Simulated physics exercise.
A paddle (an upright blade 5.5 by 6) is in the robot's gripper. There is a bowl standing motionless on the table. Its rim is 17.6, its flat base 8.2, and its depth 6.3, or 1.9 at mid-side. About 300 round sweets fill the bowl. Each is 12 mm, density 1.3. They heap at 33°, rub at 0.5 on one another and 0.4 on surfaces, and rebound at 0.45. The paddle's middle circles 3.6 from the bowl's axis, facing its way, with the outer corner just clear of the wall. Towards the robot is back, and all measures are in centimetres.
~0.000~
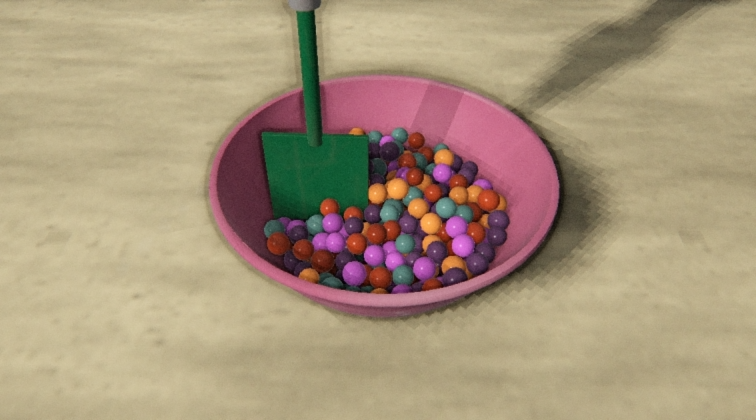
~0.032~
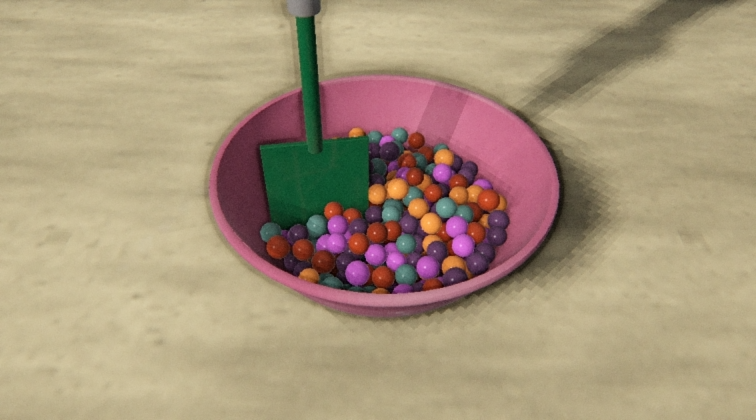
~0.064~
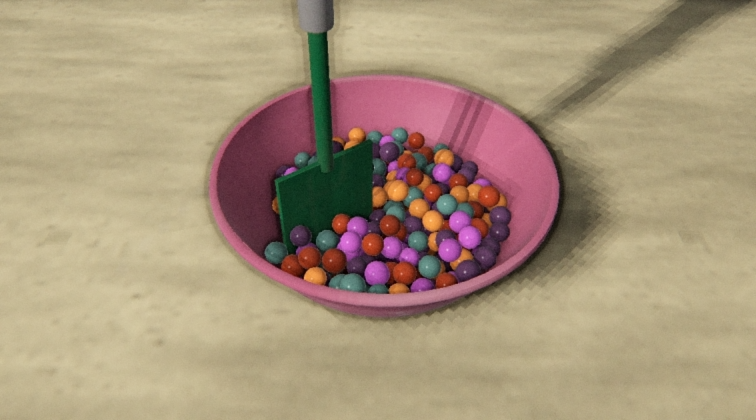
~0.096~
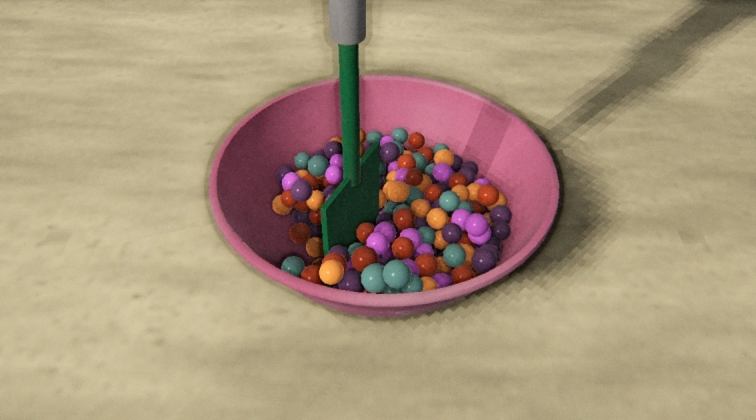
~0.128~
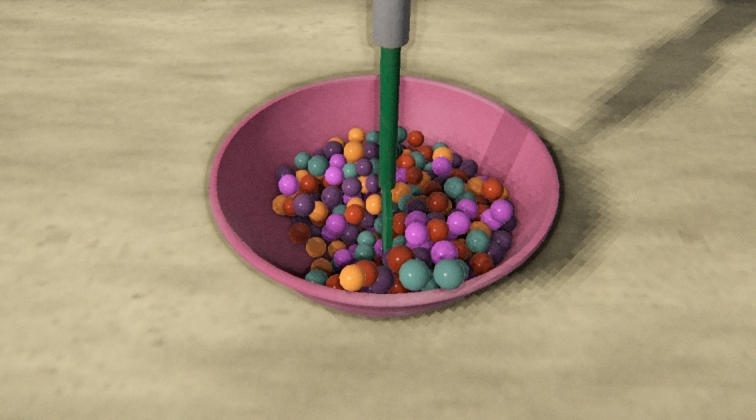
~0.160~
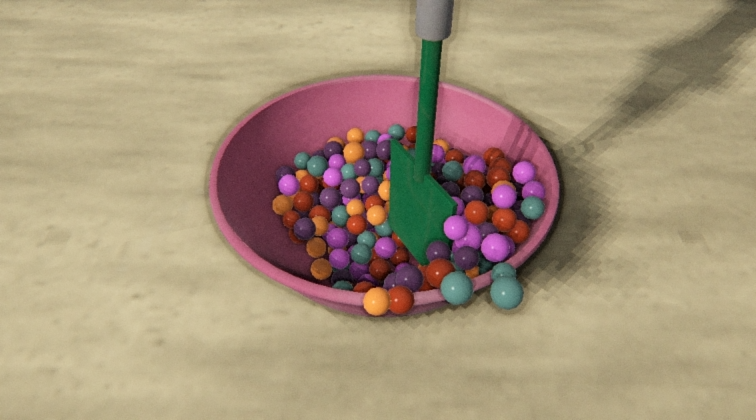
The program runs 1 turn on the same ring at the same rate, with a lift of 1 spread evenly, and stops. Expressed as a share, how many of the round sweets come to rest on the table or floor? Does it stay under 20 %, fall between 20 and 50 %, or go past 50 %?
It falls between 20 and 50 %.
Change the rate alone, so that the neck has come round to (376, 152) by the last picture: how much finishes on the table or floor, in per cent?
It works out to roughly 15 percent.
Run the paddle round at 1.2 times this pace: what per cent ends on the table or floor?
I'd say about 35 %.
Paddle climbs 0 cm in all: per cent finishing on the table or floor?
Near 35 in a hundred.
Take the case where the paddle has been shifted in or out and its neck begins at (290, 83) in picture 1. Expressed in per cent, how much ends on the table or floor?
Table or floor share: Near 10 %.
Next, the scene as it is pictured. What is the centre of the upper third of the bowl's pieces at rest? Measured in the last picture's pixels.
About (338, 251).
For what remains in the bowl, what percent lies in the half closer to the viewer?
Near 60 per cent of what stays in the bowl.
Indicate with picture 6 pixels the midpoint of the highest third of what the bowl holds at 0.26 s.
Around pixel (447, 133).
After 0.26 s, 210° round, highest piece 14 above the table; 264 in the bowl, 6 on the table or floor, 26 in flight or on the tool.
After 0.37 s, 298° round, highest piece 12 above the table; 234 in the bowl, 26 on the table or floor, 36 in flight or on the tool.
After 0.62 s, 0° round, highest piece 6 above the table; 203 in the bowl, 93 on the table or floor.
After 1.32 s, 0° round, highest piece 6 above the table; 203 in the bowl, 93 on the table or floor.
At rest, 203 in the bowl, 93 on the table or floor. That is 31 % on the table or floor.
